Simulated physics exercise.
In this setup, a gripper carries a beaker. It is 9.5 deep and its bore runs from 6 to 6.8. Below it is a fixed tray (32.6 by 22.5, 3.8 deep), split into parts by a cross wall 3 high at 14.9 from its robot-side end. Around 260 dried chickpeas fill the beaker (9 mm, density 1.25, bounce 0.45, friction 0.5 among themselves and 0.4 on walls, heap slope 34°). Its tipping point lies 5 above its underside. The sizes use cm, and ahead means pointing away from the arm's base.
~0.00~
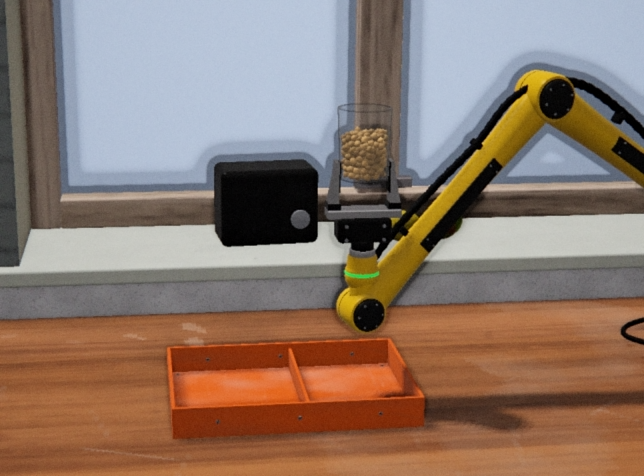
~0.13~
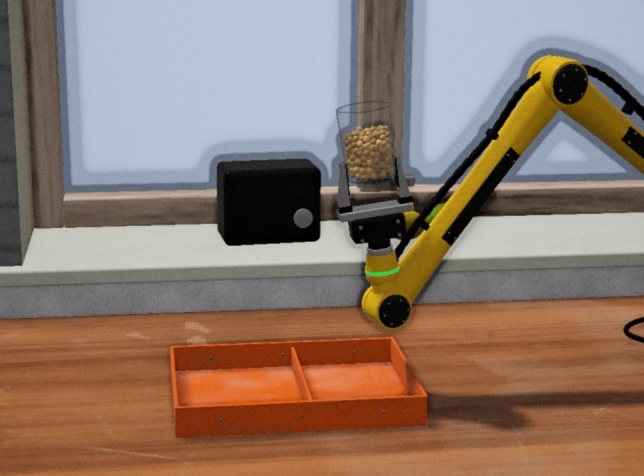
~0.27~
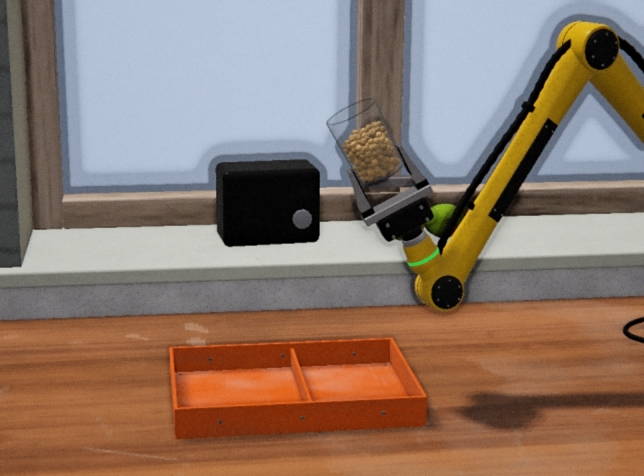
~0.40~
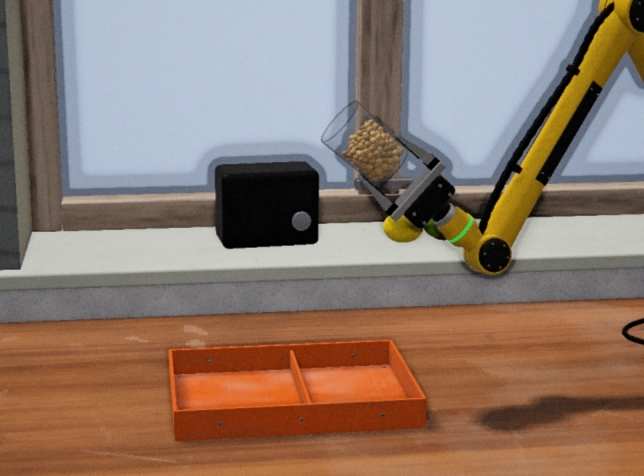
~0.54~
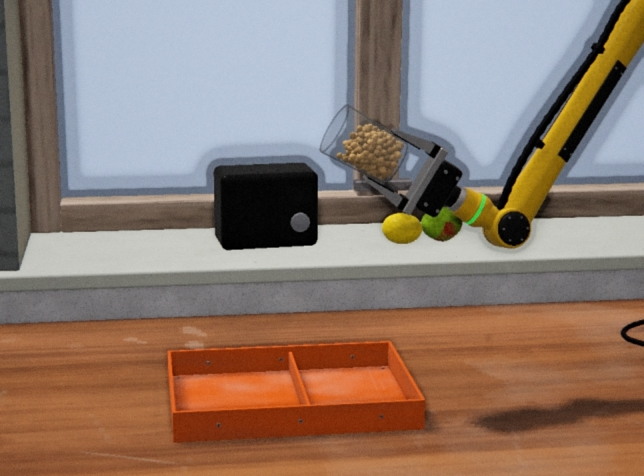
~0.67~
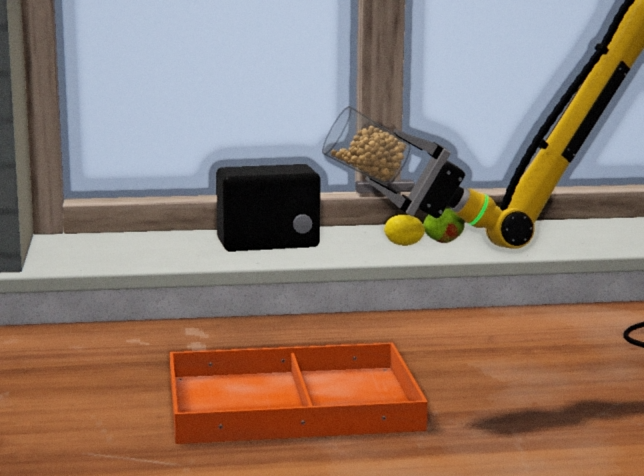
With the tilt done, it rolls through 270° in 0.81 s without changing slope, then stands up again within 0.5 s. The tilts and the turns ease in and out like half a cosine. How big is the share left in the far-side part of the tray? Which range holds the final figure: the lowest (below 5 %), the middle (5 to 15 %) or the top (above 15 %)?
It sits in the lowest range, below 5 %.
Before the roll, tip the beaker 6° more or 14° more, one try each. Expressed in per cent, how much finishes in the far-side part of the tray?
0 % and 10 %.
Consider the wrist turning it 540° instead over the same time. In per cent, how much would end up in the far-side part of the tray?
Then about 0 per cent.
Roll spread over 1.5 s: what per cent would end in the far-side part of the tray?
Expected share: Some 0 %.
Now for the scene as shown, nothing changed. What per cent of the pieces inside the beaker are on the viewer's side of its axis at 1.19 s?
Roughly 55 per cent of the contents lies on the viewer's side of the centre line.
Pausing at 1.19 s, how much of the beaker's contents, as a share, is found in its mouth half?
Close to 30 per cent sits in the mouth half.
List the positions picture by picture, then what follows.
Beaker middle at (364, 144), upright; upper third of the load around (365, 139), from x 345 to 385, top at y 130; 261 in the beaker, in the first picture.
Beaker middle at (367, 143), tipped 8°; upper third of the load around (370, 139), from x 345 to 390, top at y 130, in the second picture.
Beaker middle at (367, 144), tipped 27°; upper third of the load around (371, 139), from x 345 to 395, top at y 125, in the third picture.
Beaker middle at (367, 145), tipped 48°; upper third of the load around (371, 139), from x 345 to 400, top at y 120, in the fourth picture.
Beaker middle at (366, 146), tipped 59°; upper third of the load around (371, 140), from x 340 to 400, top at y 125, in the fifth picture.
Beaker middle at (368, 148), tipped 60°; upper third of the load around (376, 142), from x 335 to 405, top at y 130; 261 in the beaker, in the sixth picture.
After 1.19 s, tipped 60°, highest piece 39 above the table; 261 in the beaker.
After 1.72 s, tipped 32°, highest piece 39 above the table; 261 in the beaker.
After 2.18 s, upright, highest piece 40 above the table; 261 in the beaker.
After 2.88 s, upright, highest piece 40 above the table; 261 in the beaker.
At rest, 261 in the beaker. That is 0 % in the far-side part of the tray.
